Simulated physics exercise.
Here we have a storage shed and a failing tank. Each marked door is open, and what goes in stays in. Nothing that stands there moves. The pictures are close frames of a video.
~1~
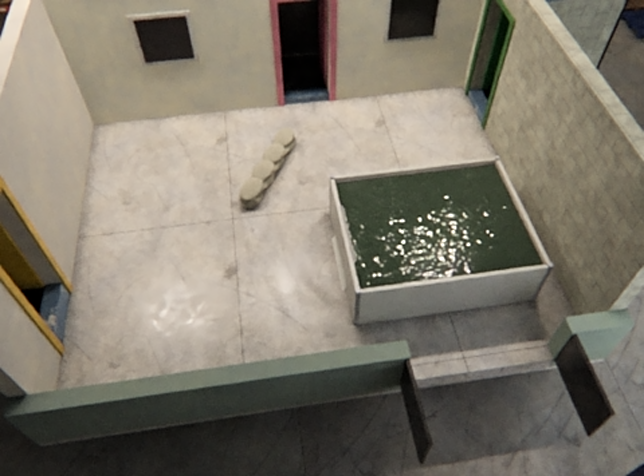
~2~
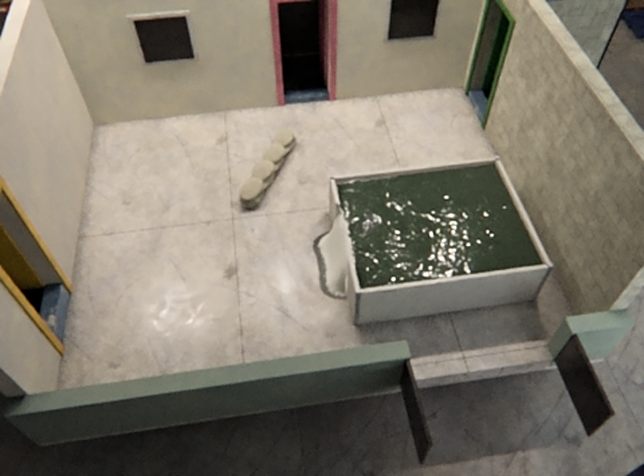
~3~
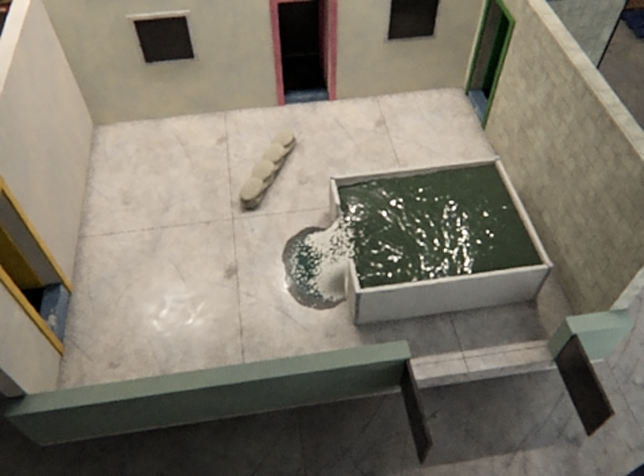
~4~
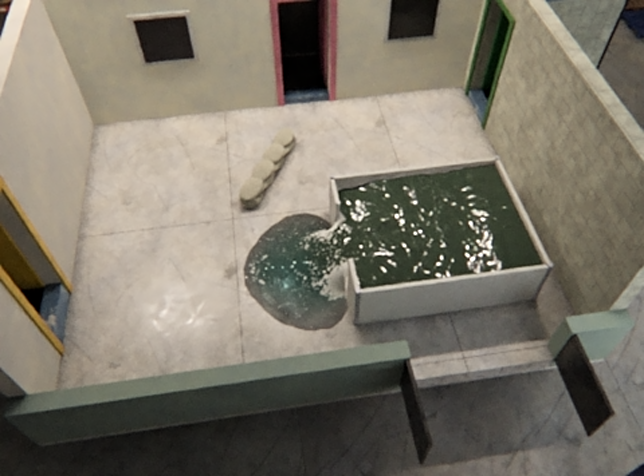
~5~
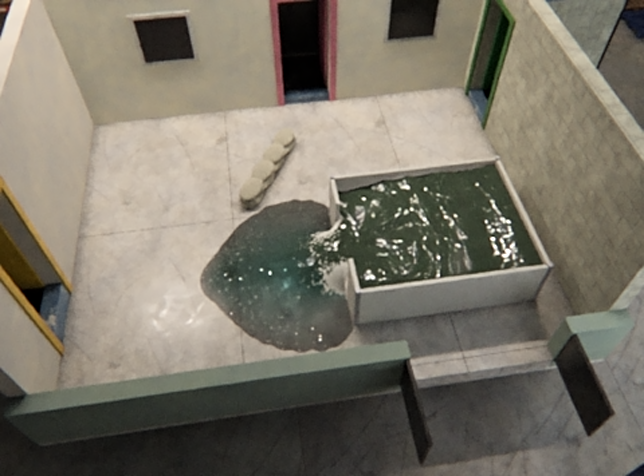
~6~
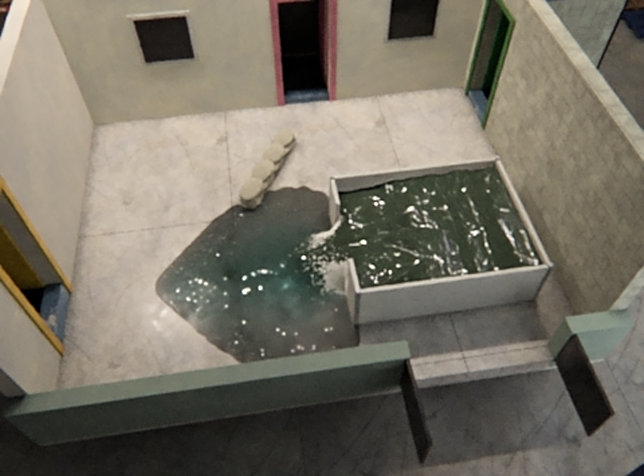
A roofless storage shed with pale walls and a marble-like floor is seen from high above, the view staying still. A white-walled tank of dark green water stands at the right, a pale knobbly object lies near the centre, and a pink-framed doorway is at the back. Water pours through a gap in the tank's left side and spreads leftward in a widening dark, glinting pool.
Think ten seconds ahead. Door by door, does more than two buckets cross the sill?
One by one: The yellow door stays under that; the pink door stays under that; the green door stays under that.
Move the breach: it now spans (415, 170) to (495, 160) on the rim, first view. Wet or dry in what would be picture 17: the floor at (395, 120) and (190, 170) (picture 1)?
In that order: Under water, clear.
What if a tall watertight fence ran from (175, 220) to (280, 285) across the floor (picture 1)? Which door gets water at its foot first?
First comes the yellow-painted one.
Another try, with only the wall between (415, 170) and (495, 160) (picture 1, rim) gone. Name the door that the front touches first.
It is the green door.
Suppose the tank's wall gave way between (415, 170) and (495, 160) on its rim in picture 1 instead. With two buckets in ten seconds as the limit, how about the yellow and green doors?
My reading: Yellow door holds; green door takes more.
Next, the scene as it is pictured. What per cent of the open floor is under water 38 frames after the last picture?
Close to 75 %.
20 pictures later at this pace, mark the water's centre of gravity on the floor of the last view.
Near (286, 258).
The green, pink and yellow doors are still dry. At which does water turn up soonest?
That is the yellow one.
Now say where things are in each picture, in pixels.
In the first frame, still water in the water tank at (433, 222).
In the second frame, the front is at (324, 238), out from the gap at (345, 252).
In the third frame, water pours out at (345, 254) and has run to (291, 245).
In the fourth frame, water pours out at (345, 255) and has run to (251, 262).
In the fifth frame, water pours out at (345, 255) and has run to (208, 274).
In the sixth frame, the front is at (164, 280), out from the gap at (345, 254).
A moment on, water covers 35 % of the floor; the yellow door wet at the sill, nothing in, the pink door not reached, the green door not reached.
Next, water covers 45 % of the floor; the yellow door wet at the sill, nothing in, the pink door not reached, the green door not reached.
Then, water covers 55 % of the floor; the yellow door under two buckets in, the pink door not reached, the green door not reached.
Later, water covers 75 % of the floor; the yellow door under two buckets in, the pink door wet at the sill, nothing in, the green door not reached.
In the end, water covers 95 % of the floor; the yellow door under two buckets in, the pink door wet at the sill, nothing in, the green door under two buckets in.
